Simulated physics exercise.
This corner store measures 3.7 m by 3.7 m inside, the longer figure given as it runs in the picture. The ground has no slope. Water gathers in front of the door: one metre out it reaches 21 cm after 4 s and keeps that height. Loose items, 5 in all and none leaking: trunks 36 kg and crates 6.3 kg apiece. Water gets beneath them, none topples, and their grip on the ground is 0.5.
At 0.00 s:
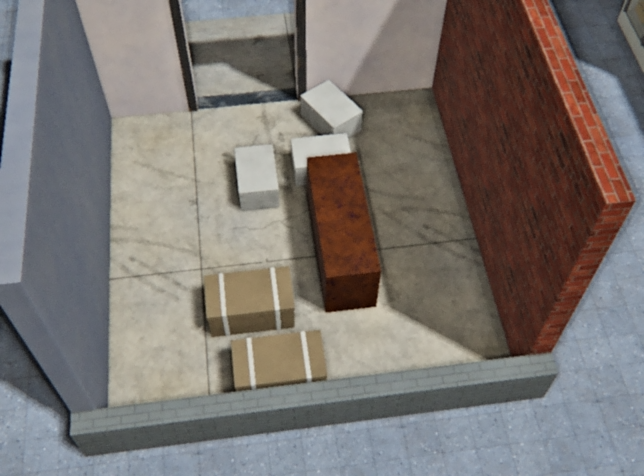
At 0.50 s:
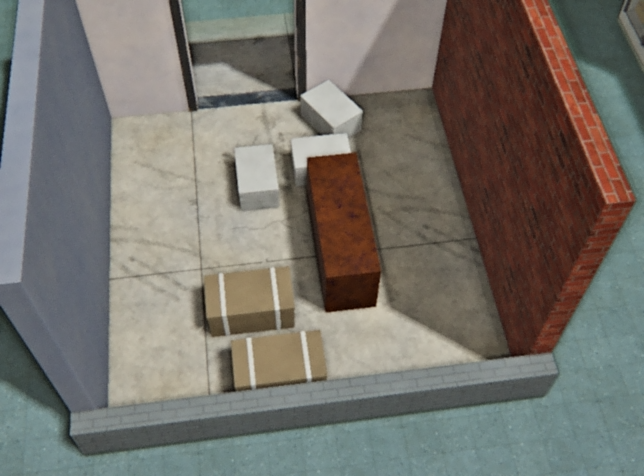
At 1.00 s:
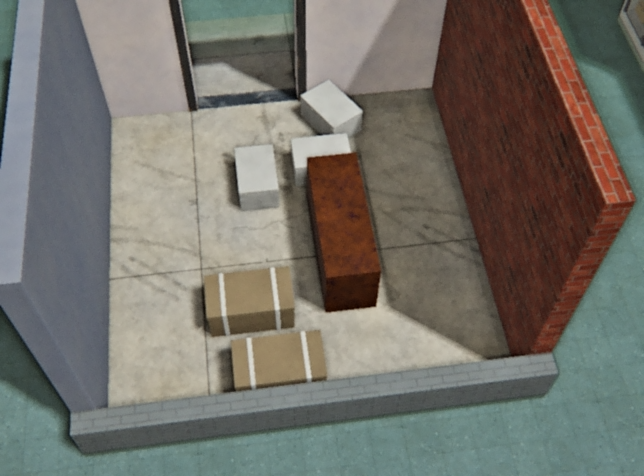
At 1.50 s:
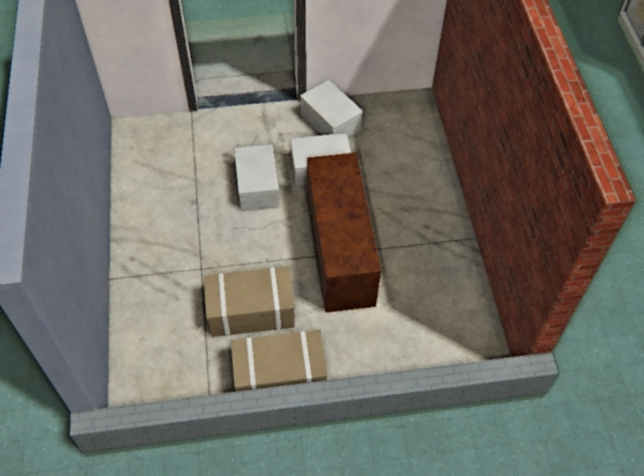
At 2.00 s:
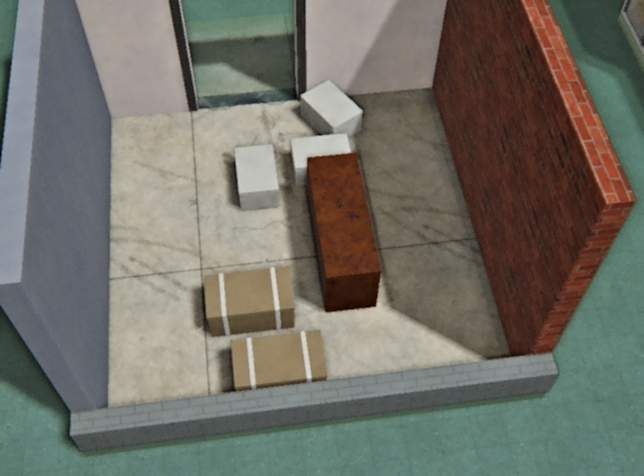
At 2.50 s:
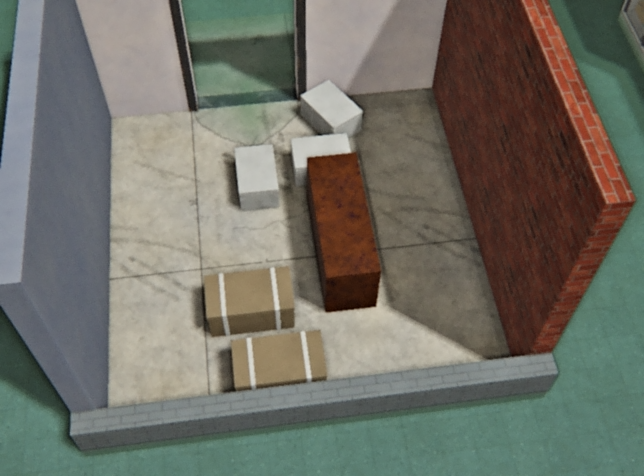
Greenish water spreads over the paved ground outside a small walled room, then shows behind the glass door at the back. By the end a thin, clear patch creeps a short way across the floor just inside the door, while the trunks, crates and tall brown block all stay still.
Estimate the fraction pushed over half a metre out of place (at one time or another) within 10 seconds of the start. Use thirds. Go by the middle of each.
It is two thirds or more.
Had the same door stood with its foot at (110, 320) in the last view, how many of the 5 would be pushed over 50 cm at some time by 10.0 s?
In that case 5 of them.
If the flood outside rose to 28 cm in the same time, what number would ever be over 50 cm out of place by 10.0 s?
In that case 5 of them.
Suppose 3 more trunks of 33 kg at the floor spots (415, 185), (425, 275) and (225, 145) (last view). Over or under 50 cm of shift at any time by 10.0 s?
In turn: Less, under, over.
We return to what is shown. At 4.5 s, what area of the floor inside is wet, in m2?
Some 6.0 m2.
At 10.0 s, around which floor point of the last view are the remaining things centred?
Near (320, 259).
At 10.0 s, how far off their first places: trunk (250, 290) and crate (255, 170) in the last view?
In turn: 80 cm, 200 cm.
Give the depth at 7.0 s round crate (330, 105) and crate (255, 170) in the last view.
Roughly 2 and 8 cm.
After 3.5 s 0 of 5 are over 50 cm from their spots; 0 afloat.
After 4.5 s 1 of 5 are over 50 cm from their spots; 0 afloat.
After 7.0 s 2 of 5 are over 50 cm from their spots; 1 afloat.
After 10.0 s 5 of 5 are over 50 cm from their spots, and 5 have been at some point; 5 afloat.
